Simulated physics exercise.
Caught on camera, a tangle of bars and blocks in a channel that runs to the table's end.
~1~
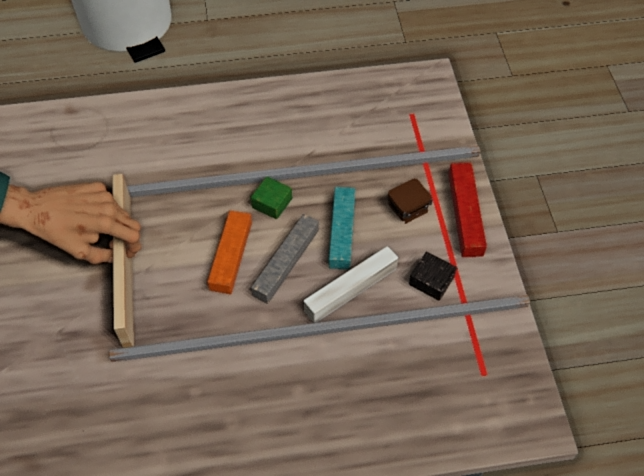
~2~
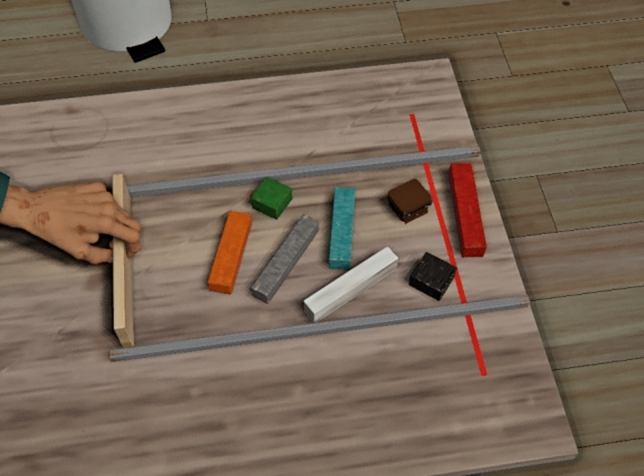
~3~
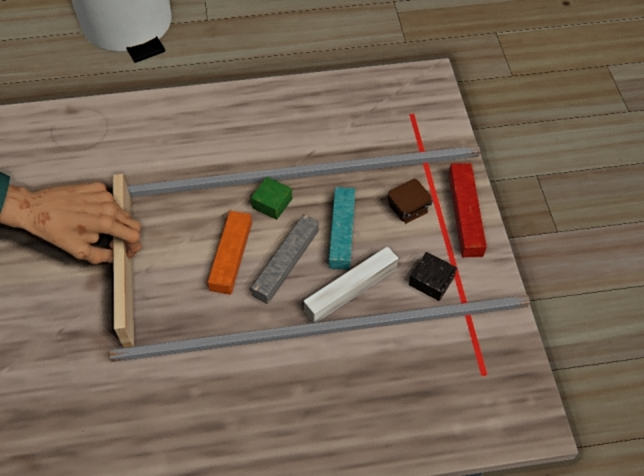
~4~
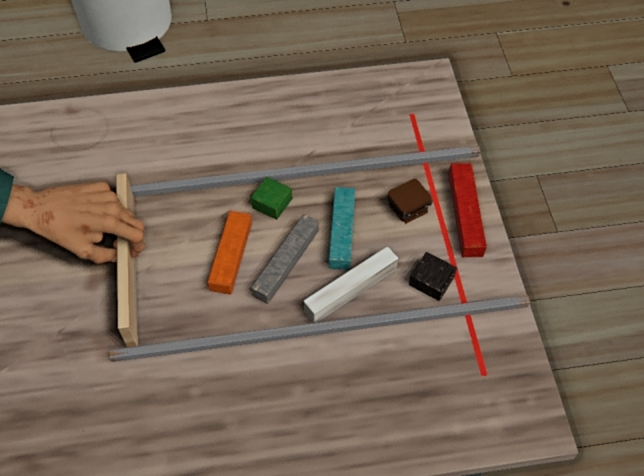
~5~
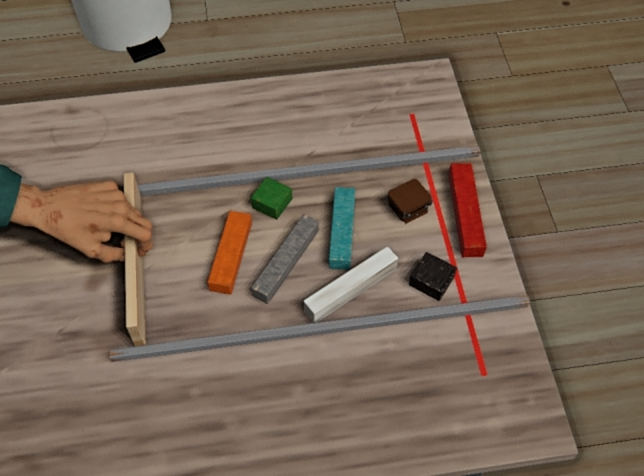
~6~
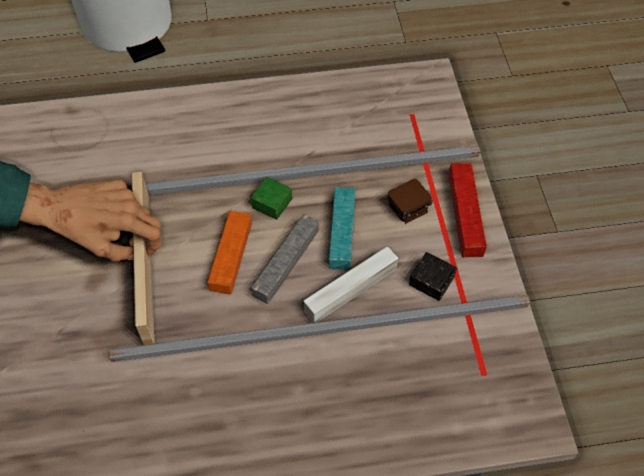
A hand at the left grips an upright wooden board across a channel between two grey rails on a wood-grained tabletop, seen from above at a slight angle. Orange, grey, turquoise and white bars lie between green, brown and black blocks, with a red bar beyond the red line at right. The hand slides the board slightly rightward, touching none of them, while the camera stays still.
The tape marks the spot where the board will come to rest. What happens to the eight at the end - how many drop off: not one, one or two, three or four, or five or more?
The count of those that drop off: Three or four.
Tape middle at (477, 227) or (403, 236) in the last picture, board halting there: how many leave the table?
You'd find 6 and then 1 on the floor.
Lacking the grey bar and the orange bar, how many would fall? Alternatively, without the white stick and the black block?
That gives 1 in the first case, then 2 in the second.
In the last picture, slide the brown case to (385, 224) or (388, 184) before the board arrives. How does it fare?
Lab note - brown case, try one ends off, try two ends off.
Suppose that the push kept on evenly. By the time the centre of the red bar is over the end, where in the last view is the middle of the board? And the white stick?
Around (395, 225), then around (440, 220).
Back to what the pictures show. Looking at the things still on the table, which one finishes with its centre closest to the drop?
Closest at the end: The turquoise bar.
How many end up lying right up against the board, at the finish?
2 of them.
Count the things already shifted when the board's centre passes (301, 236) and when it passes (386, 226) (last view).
At the first spot the count is 5, and at the second it is 8.
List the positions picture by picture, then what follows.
In the first frame, red bar (467, 209); black block (433, 276); brown case (409, 202); board (123, 258); tape (444, 231).
In the second frame, black block (433, 276); board (123, 258).
In the third frame, brown case (409, 202); green block (272, 198).
In the fourth frame, red bar (467, 209); turquoise bar (342, 227).
In the fifth frame, black block (433, 276); orange bar (231, 252).
In the sixth frame, red bar (467, 209); black block (433, 276); brown case (409, 202); board (143, 256); tape (444, 231).
A little later, none off yet; red bar at rest near (467, 209); black block at rest near (433, 276); brown case at rest near (409, 202).
When it is over, the number that fall off is three or four; down, white stick, brown case, black block and red bar.
